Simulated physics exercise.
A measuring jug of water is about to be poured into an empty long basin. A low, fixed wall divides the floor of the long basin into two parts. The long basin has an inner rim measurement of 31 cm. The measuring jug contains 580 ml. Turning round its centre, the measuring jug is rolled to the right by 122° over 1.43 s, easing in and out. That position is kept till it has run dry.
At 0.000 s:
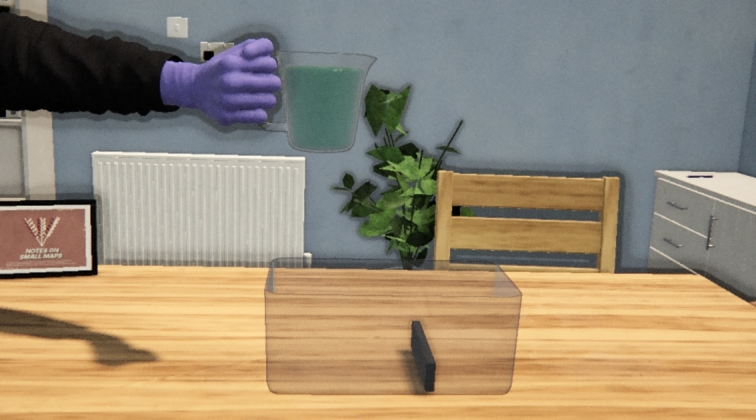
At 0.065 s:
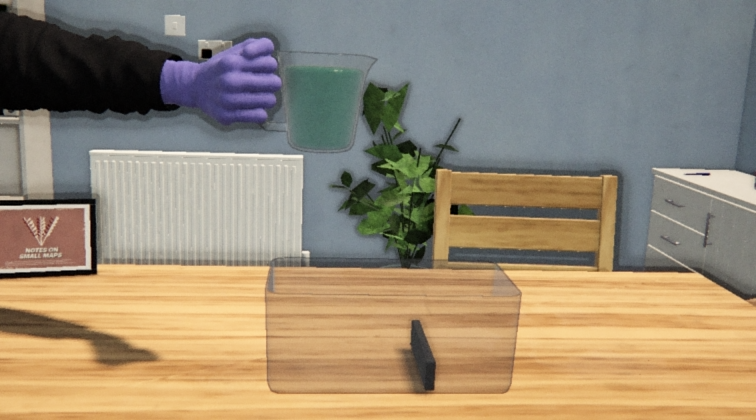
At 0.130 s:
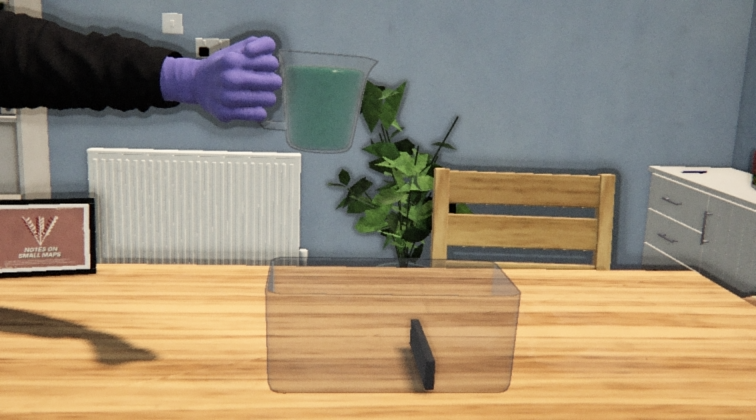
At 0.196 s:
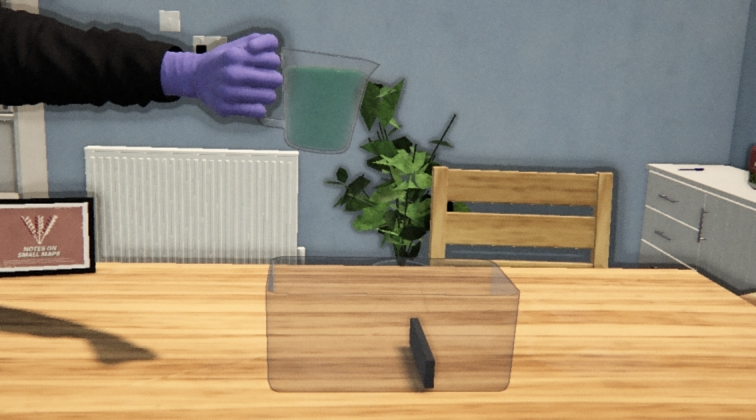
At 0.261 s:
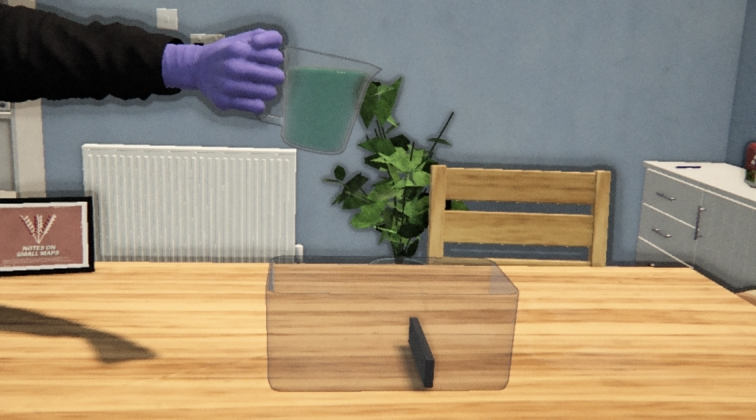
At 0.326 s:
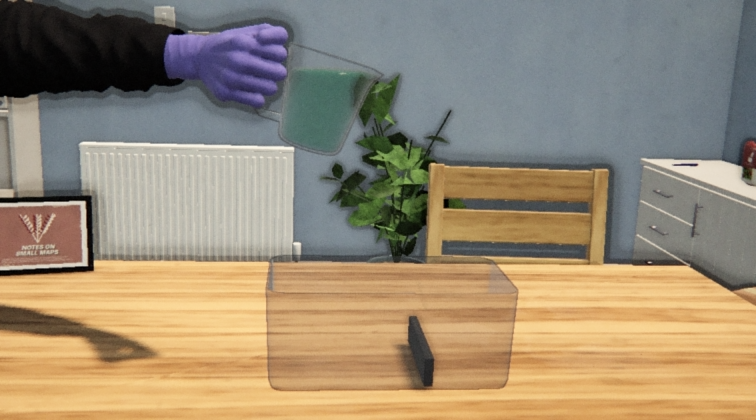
In a blue-walled room with a white radiator, a plant, a wooden chair and white drawers, a wooden table is seen from its front side. A purple-gloved hand in a black sleeve holds a clear jug of teal liquid above an empty transparent basin with a small dark upright piece, a framed sign at left. The hand gradually tilts the jug rightward while the view drifts slightly.
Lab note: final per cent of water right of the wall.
Approx. 70 %.
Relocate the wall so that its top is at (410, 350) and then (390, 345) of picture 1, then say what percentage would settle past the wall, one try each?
The first gives near 75 per cent and the second near 85 per cent.
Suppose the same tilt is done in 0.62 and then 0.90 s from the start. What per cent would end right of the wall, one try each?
Some 35 and 55 per cent, in that order.
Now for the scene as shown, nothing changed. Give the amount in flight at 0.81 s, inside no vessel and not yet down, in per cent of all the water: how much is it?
Near 26 per cent at that time.
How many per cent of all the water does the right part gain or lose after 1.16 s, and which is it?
Net change: A rise of about 5 %.
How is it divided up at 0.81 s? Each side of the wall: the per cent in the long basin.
About 1 % left, 8 % right.
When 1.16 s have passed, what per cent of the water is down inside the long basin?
Near 74 in a hundred.
By 0.81 s the tilt is 73° and 65 per cent is still to pour, 1 is left of the wall and 8 right of it.
By 1.16 s the tilt is 112° and 6 per cent is still to pour, 9 is left of the wall and 65 right of it.
By 1.53 s the tilt is 122° and 0 per cent is still to pour, 28 is left of the wall and 70 right of it.
By 1.93 s the tilt is 122° and 0 per cent is still to pour, 27 is left of the wall and 70 right of it.
At rest 27 per cent lies left of the wall, 70 right of it and 2 outside.
